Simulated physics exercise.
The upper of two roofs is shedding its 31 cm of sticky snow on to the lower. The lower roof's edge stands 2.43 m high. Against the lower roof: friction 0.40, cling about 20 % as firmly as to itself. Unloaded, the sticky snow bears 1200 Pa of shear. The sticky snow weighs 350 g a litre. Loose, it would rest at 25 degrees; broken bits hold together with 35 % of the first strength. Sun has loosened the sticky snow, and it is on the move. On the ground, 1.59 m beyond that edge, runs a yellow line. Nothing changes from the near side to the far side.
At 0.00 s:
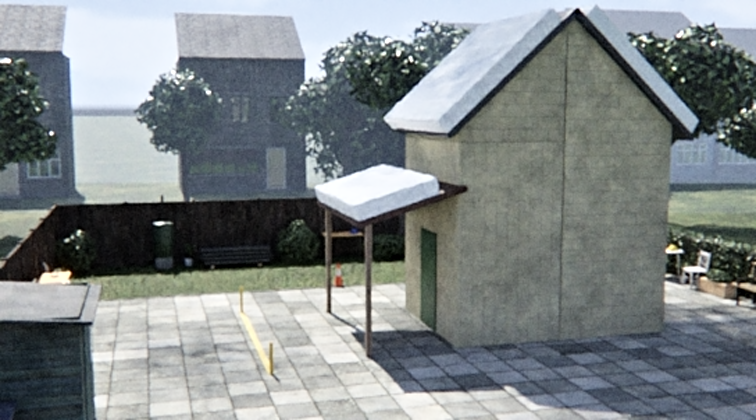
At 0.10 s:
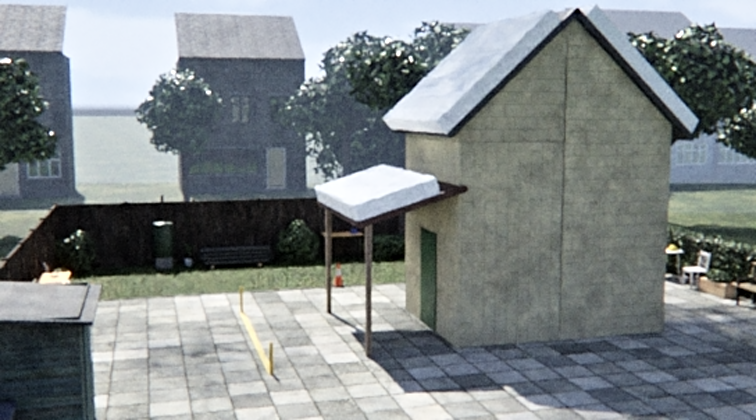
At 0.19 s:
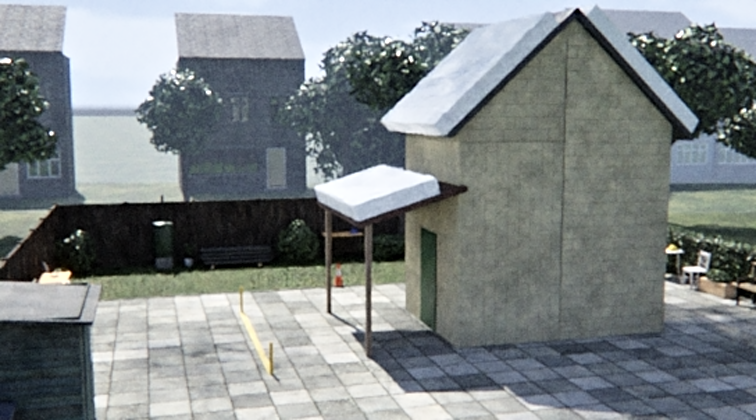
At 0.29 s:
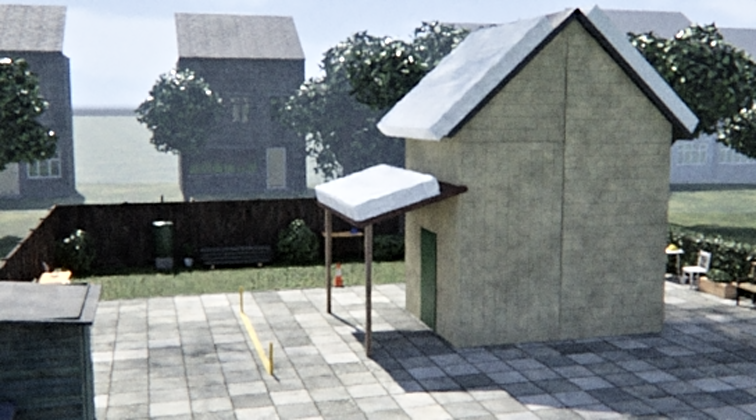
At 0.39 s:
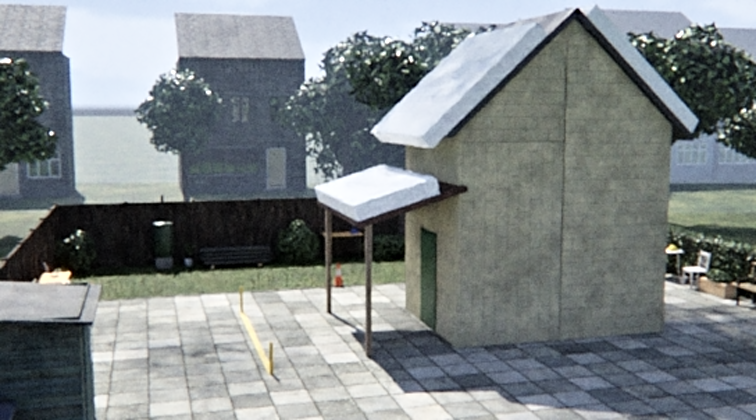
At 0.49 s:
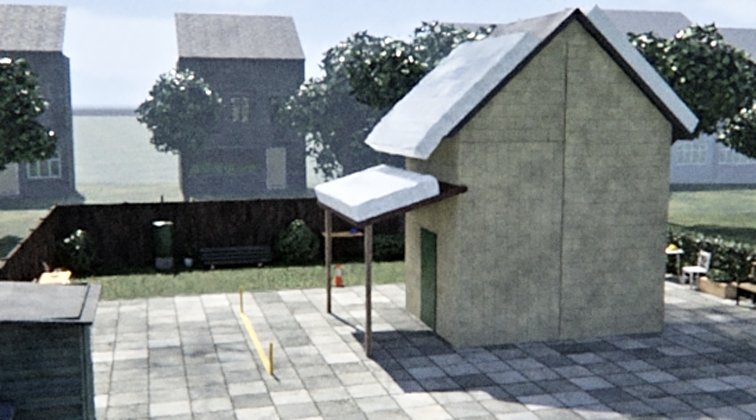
A thick slab of snow on the upper roof of a pale, narrow building starts out lying along the left slope, barely shifting. It then slides down to the left, gathering pace and poking out past the eave in one piece above the snow-covered lower roof, which stays still beside the paved yard.
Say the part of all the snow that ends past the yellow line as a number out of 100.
Expect roughly 42 %.
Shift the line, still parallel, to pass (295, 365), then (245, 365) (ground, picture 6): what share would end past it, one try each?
In turn about 55 %, 30 %.
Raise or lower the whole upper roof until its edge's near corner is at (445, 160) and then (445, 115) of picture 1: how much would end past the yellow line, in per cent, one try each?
In that order: 25 %, 50 %.
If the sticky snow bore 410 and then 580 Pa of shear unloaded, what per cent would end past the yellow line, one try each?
In turn about 55 %, 55 %.
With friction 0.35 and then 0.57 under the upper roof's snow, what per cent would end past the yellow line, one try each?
In turn about 30 %, 10 %.
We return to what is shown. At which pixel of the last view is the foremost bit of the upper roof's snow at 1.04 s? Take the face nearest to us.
At about (344, 195).
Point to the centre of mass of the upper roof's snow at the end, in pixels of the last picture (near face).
At about (273, 321).
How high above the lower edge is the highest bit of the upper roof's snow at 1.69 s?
About 0.7 m.
After 1.04 s, none is below the lower edge and 0 % is past the line.
After 1.69 s, 52 % is below the lower edge and 17 % is past the line.
After 2.35 s, 72 % is below the lower edge and 41 % is past the line.
After 3.00 s, 72 % is below the lower edge and 42 % is past the line.
After 3.50 s, 72 % is below the lower edge and 42 % is past the line.
